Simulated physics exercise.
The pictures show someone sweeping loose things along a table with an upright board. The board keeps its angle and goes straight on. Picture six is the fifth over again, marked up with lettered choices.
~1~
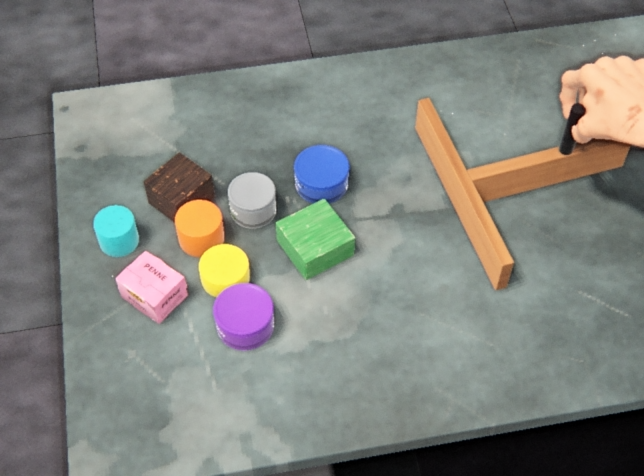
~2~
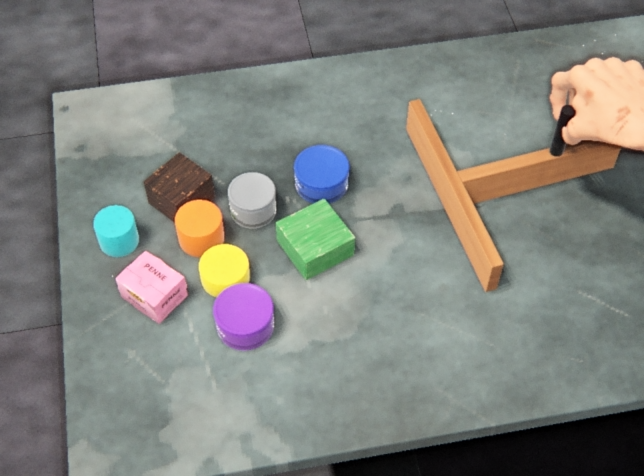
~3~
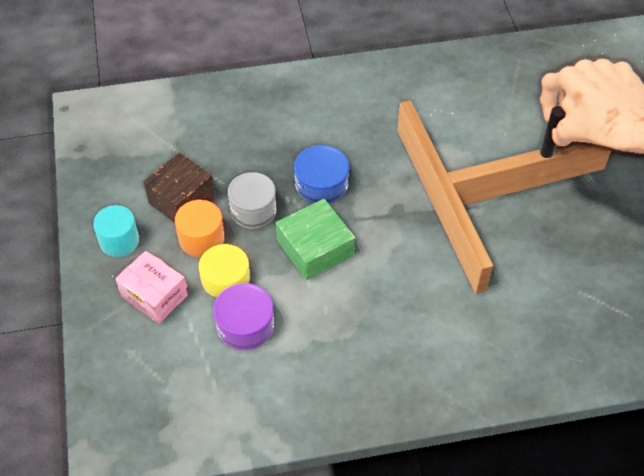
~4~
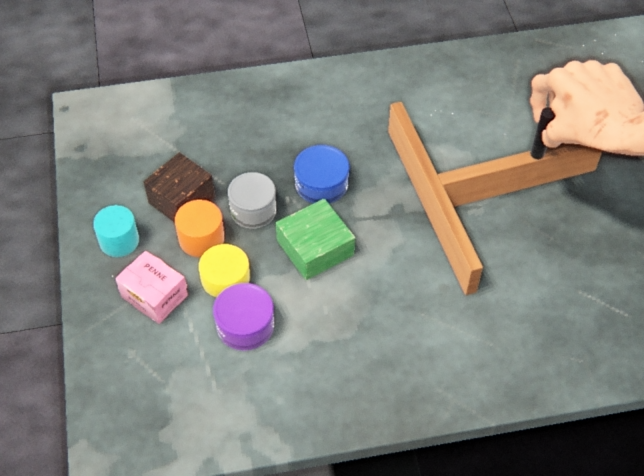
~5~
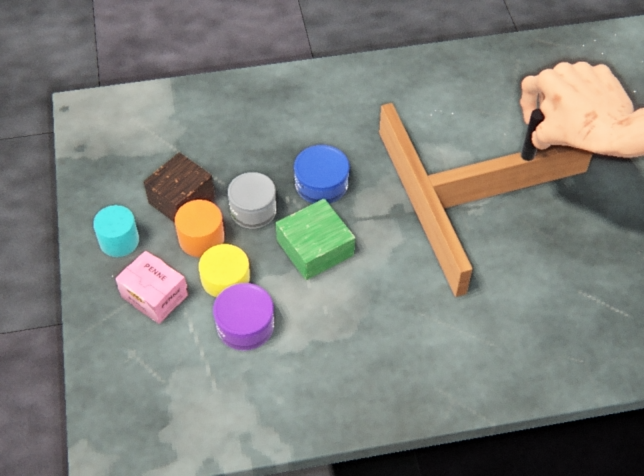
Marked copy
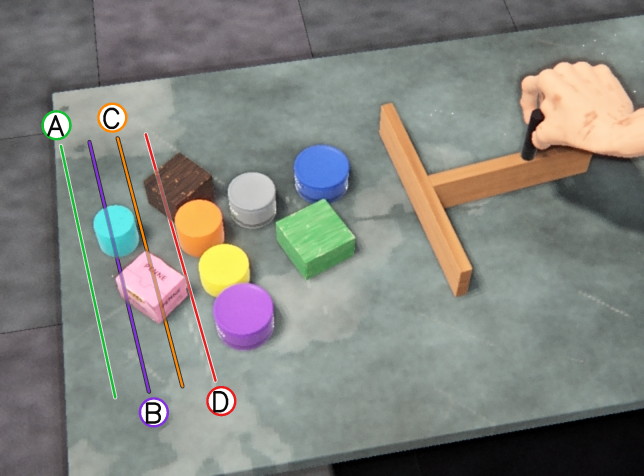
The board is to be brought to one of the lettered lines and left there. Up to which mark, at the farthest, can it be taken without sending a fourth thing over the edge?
No fourth one falls up to C.
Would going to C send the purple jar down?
No.
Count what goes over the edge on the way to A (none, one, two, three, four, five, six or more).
Six or more.
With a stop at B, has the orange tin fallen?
Yes.
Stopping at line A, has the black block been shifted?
By then, yes.
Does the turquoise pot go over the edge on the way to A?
By then, yes.
On the marked copy, A at (86, 261); B at (117, 256); C at (147, 252); D at (178, 247).
With C. Early on, board (327, 196); grey tub (238, 207); blue tub (279, 184).
Further on, board (226, 211); turquoise pot (103, 232); pink packet (109, 313).
At the end, board (147, 223); turquoise pot over the edge; pink packet over the edge; two fallen.
As for the rest, A drops seven; B drops four; D is within the limit but short.
